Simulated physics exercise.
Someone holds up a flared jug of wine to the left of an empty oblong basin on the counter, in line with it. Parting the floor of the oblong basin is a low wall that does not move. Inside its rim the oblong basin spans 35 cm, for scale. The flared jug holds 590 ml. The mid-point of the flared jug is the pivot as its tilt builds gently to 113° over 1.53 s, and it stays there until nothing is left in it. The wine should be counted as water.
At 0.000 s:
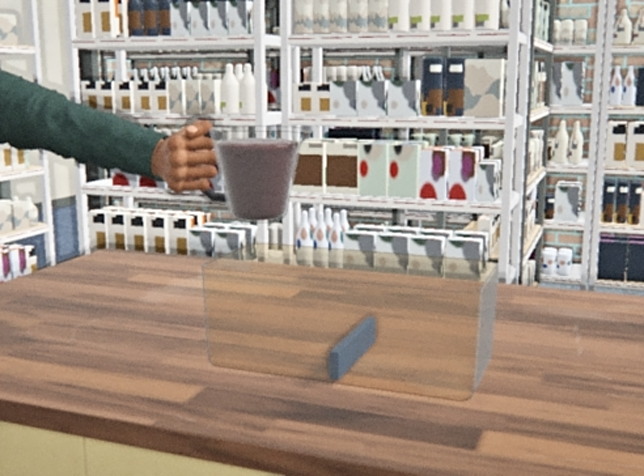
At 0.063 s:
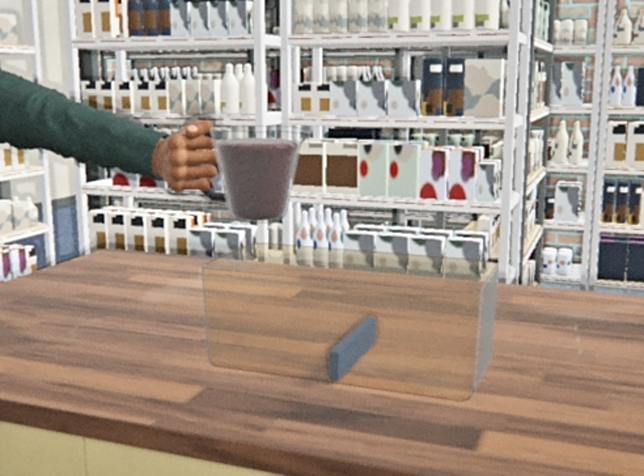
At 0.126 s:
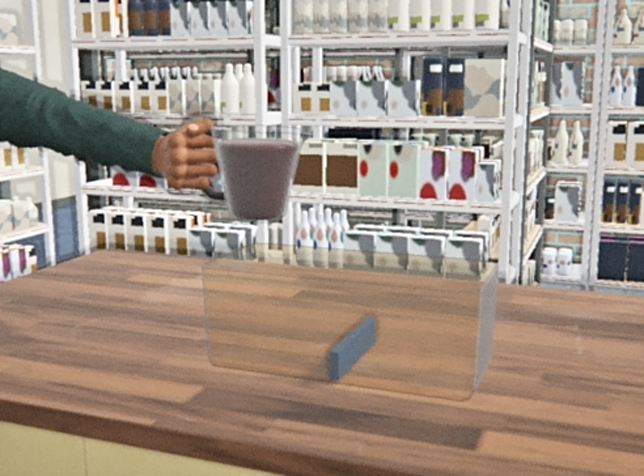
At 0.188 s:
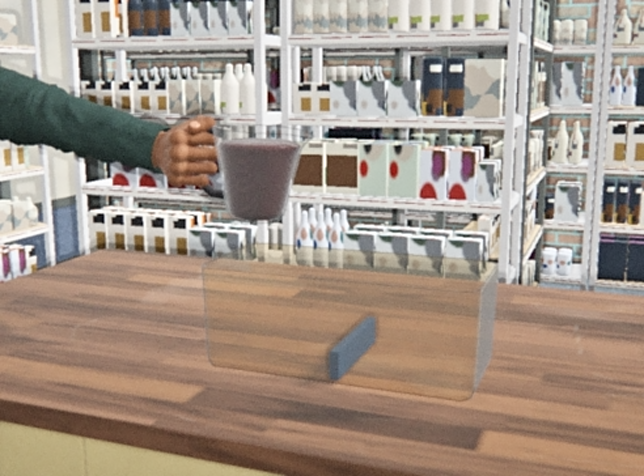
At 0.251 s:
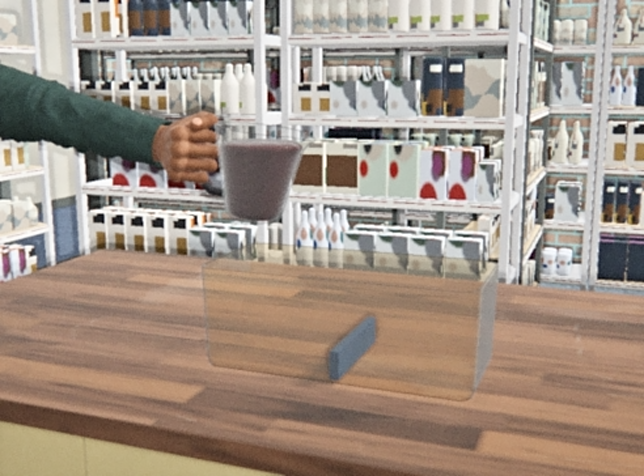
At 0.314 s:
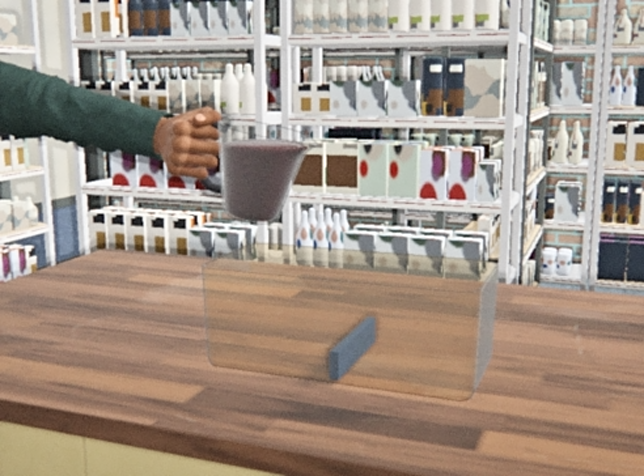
A hand holding a flared jug of dark wine above a clear basin on a wooden counter, slowly tilting it slightly rightward.
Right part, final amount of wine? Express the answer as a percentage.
59 per cent.
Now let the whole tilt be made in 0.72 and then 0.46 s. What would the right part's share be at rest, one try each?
Respectively about 35 and 30 percent.
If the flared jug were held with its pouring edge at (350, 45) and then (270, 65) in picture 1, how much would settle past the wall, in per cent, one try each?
90 in a hundred, followed by 15 in a hundred.
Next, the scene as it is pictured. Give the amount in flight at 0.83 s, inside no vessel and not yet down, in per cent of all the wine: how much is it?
Around 16 percent.
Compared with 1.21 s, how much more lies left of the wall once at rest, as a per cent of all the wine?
About 14 per cent.
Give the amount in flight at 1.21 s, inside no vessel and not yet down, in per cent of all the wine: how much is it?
Near 7 in a hundred.
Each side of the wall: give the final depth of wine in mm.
Final levels - left approx 10 mm, right approx 14 mm.
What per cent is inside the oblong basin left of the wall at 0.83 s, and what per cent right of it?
1 per cent left and 14 right, roughly.
By 0.83 s the tilt is 64° and 69 per cent is still to pour, 1 is left of the wall and 13 right of it.
By 1.21 s the tilt is 101° and 10 per cent is still to pour, 26 is left of the wall and 57 right of it.
By 1.60 s the tilt is 113° and 0 per cent is still to pour, 41 is left of the wall and 59 right of it.
By 2.03 s the tilt is 113° and 0 per cent is still to pour, 41 is left of the wall and 59 right of it.
At rest 41 per cent lies left of the wall, 59 right of it and 0 outside.
